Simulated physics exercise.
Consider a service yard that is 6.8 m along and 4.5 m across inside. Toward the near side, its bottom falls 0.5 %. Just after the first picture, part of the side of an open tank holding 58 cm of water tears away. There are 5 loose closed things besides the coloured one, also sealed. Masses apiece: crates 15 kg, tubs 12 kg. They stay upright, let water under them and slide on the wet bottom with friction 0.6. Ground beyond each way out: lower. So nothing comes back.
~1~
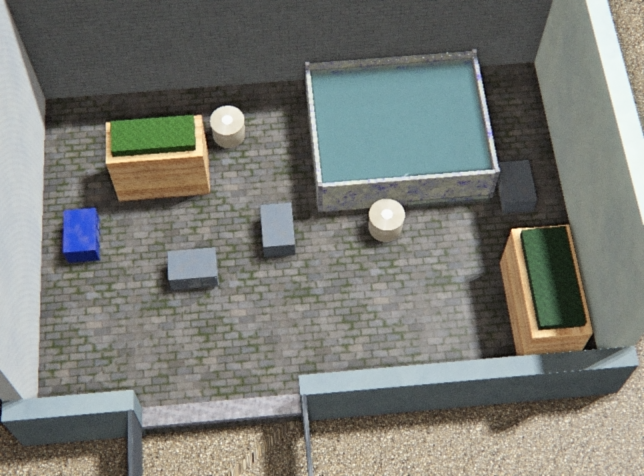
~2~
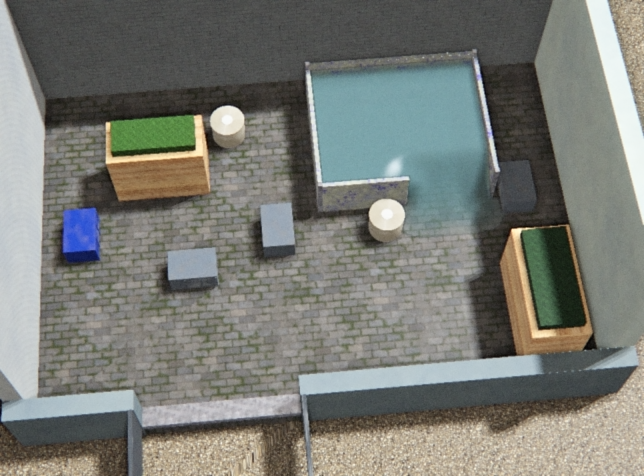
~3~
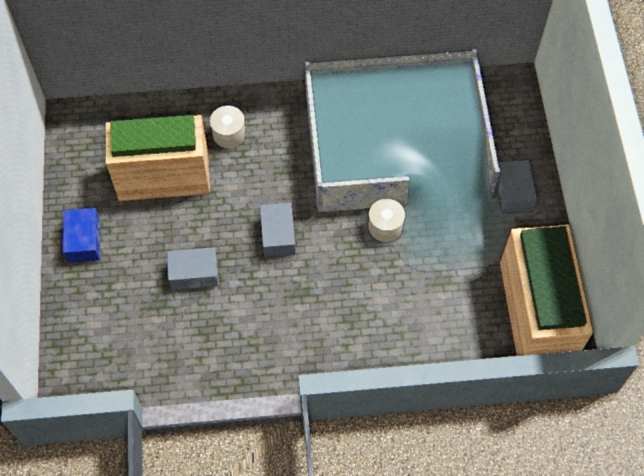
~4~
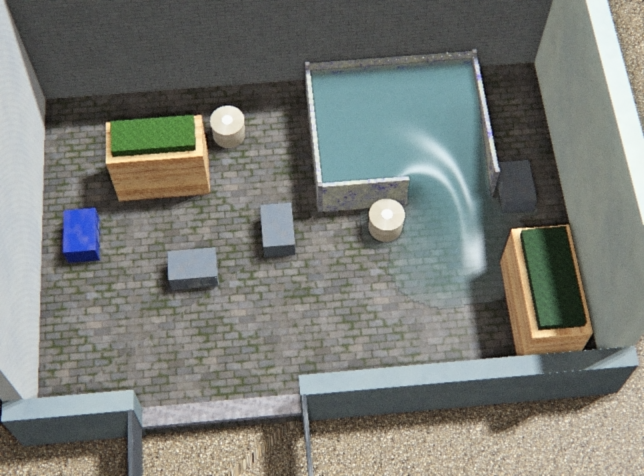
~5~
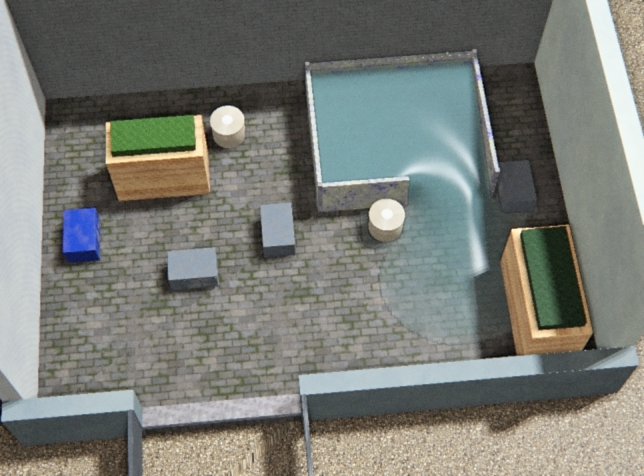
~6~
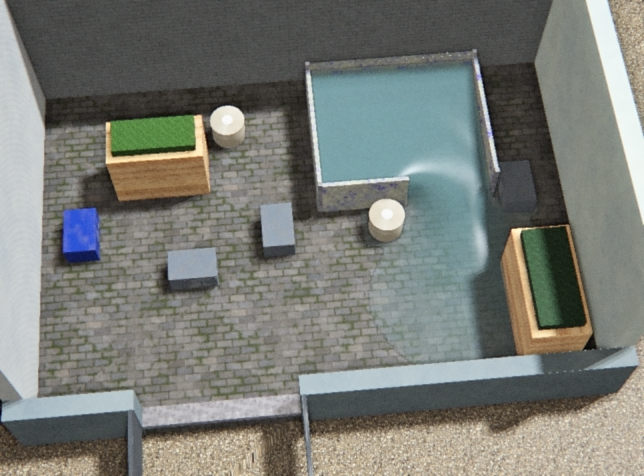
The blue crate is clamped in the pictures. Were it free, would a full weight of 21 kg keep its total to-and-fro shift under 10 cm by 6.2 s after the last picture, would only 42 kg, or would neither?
Only 42 kg would.
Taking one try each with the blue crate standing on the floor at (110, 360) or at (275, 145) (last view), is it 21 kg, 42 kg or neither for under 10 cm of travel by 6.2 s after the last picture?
Taking the two tries in order, only the heavy one works and even the light one works.
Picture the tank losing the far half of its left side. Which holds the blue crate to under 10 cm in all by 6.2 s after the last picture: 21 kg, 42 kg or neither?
So no choice works.
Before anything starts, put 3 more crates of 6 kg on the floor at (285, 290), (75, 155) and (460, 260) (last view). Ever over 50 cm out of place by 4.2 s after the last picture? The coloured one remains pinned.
Each in turn: Further than that, not that far, further than that.
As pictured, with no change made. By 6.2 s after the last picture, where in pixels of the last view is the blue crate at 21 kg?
It should be close to (80, 171) in the last view.
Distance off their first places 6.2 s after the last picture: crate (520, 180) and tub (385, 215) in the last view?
In turn: 150 cm, 0 cm.
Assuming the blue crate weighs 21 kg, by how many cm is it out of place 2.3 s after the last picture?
I'd put it at roughly 0 cm.
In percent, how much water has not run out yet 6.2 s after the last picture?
Somewhere near 94 percent, give or take.
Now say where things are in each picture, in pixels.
In the first picture, the blue crate at (79, 230) rests on the ground; 4.0 m2 under water; 0 of 6 have shifted.
In the second picture, the blue crate at (79, 230) rests on the ground; 4.6 m2 under water; 0 of 6 have shifted.
In the third picture, the blue crate at (79, 230) rests on the ground; 5.4 m2 under water; 0 of 6 have shifted.
In the fourth picture, the blue crate at (79, 230), on the bottom; 6.2 m2 under water; 0 of 6 have shifted.
In the fifth picture, the blue crate at (79, 230) rests on the ground; 7.1 m2 under water; 0 of 6 have shifted.
In the sixth picture, the blue crate at (79, 230) rests on the ground; water covers 8.0 m2; 0 of 6 have shifted.
Then, 0.6 s after the last picture the blue crate would be 0 cm from its start with 21 kg and 0 cm from its start with 42 kg; 0 cm of water round it then.
Then, 2.3 s after the last picture the blue crate would be 0 cm from its start with 21 kg and 0 cm from its start with 42 kg; 0 cm of water round it then.
Then, 4.2 s after the last picture the blue crate would be 3 cm from its start with 21 kg and 0 cm from its start with 42 kg; 7 cm of water round it then.
Then, 6.2 s after the last picture the blue crate would be 87 cm from its start with 21 kg and 0 cm from its start with 42 kg; 8 cm of water round it then.
